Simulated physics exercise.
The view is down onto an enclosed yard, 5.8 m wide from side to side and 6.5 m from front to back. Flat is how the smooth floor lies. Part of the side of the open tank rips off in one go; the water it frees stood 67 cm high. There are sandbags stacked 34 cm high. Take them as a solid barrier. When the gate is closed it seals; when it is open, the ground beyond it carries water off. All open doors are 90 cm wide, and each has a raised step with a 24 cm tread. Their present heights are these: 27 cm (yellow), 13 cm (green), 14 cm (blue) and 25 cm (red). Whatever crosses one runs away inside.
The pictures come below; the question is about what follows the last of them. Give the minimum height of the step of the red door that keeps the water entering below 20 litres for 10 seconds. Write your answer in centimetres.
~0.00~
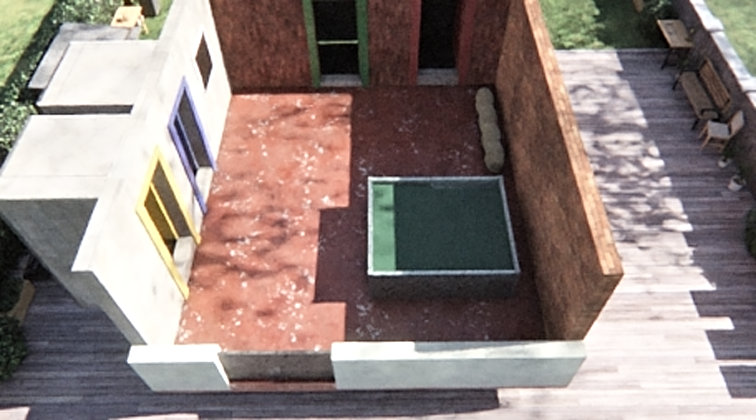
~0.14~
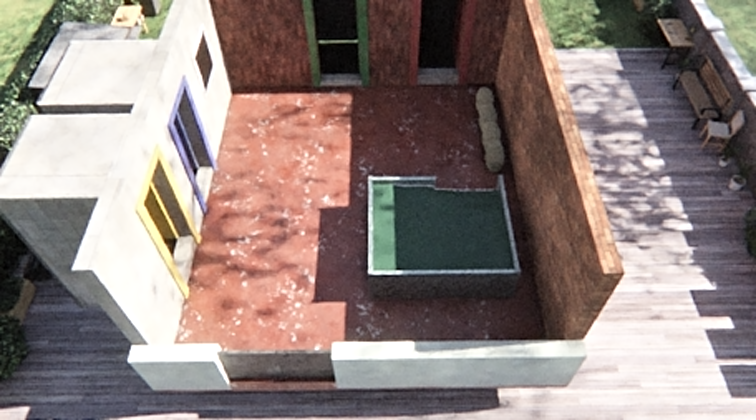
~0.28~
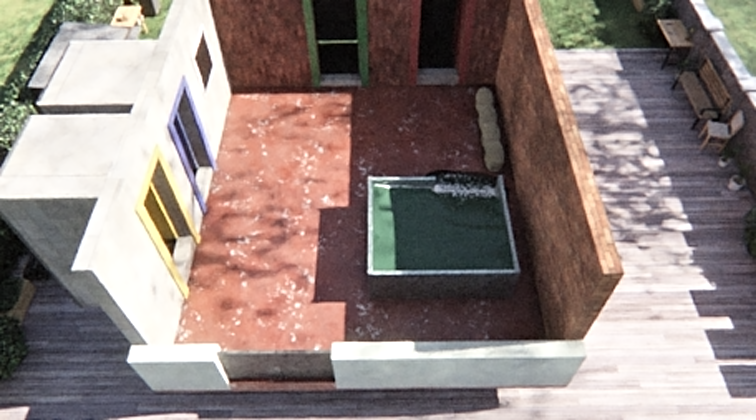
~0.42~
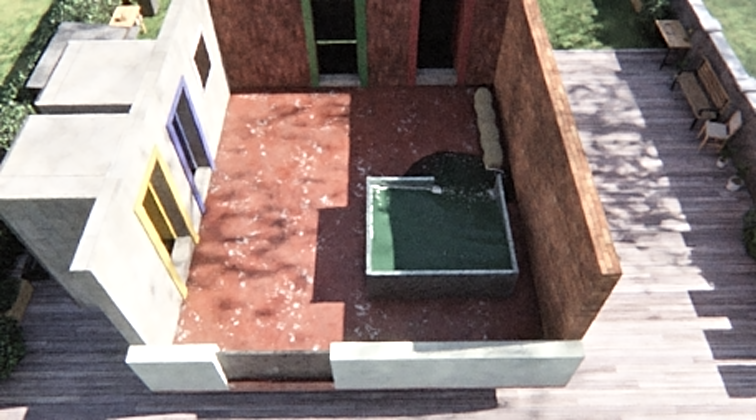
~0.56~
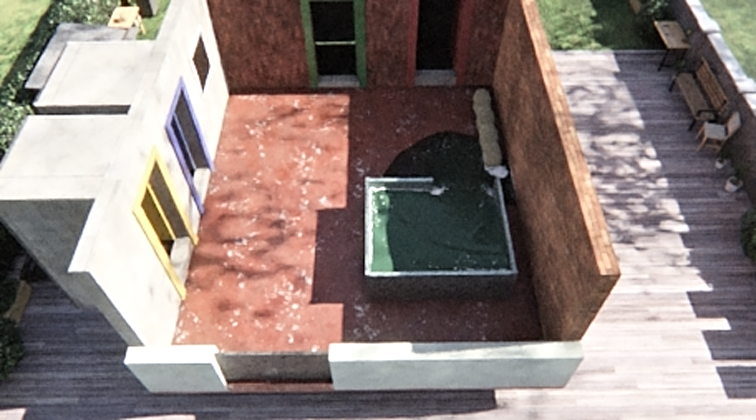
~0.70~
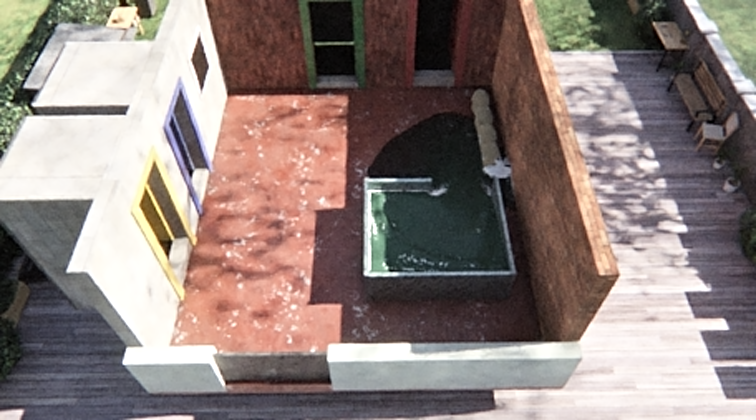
Minimum height: About 33 cm.
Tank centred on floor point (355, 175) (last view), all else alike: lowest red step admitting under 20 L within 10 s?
Near 28 cm.
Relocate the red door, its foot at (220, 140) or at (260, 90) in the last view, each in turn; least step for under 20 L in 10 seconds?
Roughly 14.0 and 14.5 cm.
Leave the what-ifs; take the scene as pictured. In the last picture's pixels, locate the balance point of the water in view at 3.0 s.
(427, 176).
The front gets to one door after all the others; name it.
Answer: Yellow.
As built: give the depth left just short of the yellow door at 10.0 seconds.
Lab note: Depth approx. 5.0 cm.
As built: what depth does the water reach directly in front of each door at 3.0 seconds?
Door by door, in centimetres - yellow 0, green 13, blue 0, red 31.
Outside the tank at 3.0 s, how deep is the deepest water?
Max depth: Around 34 cm.
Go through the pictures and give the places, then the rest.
In the first picture, still water, 67 cm deep, in the open tank at (439, 225); the red door at (440, 47) is dry.
In the second picture, the gap is on the far side, the front 0.3 m out at a hidden place; the back of the open tank holds 67 cm.
In the third picture, the front is at (437, 174), 0.8 m from the gap on the far side; 1.0 m2 of floor is wet, 67 cm left at the back.
In the fourth picture, water pours out on the far side and has run 1.3 m, to (446, 154); about 8 cm deep outside, 67 cm at the back.
In the fifth picture, the front is at (440, 136), 1.9 m from the gap on the far side; 3.1 m2 of floor is wet, 62 cm left at the back.
In the sixth picture, the front is at (442, 116), 2.5 m from the gap on the far side; 4.3 m2 of floor is wet, 56 cm left at the back; the red door at (437, 48), 3.4 m from the gap, is still 1.0 m from the nearest water.
After 1.4 s water covers 25 % of the floor, deepest (42 cm) near (490, 178); 30 cm at the red door, 0 litres in over its 25 cm step.
After 3.0 s water covers 40 % of the floor, deepest (34 cm) near (490, 86); 31 cm at the red door, 70 litres in over its 25 cm step.
After 10.0 s water covers 95 % of the floor, deepest (14 cm) near (165, 370); 7 cm at the red door, 83 litres in over its 25 cm step.
At the red door as built, the water arrived by 1.0 s and peaked near 38 cm at 2.2 s.
Run again over the same 10 s with other heights there, 57 litres in over 27.5 cm, 5 litres over 37 cm. The limit of 20 litres is kept from about 33 cm up.
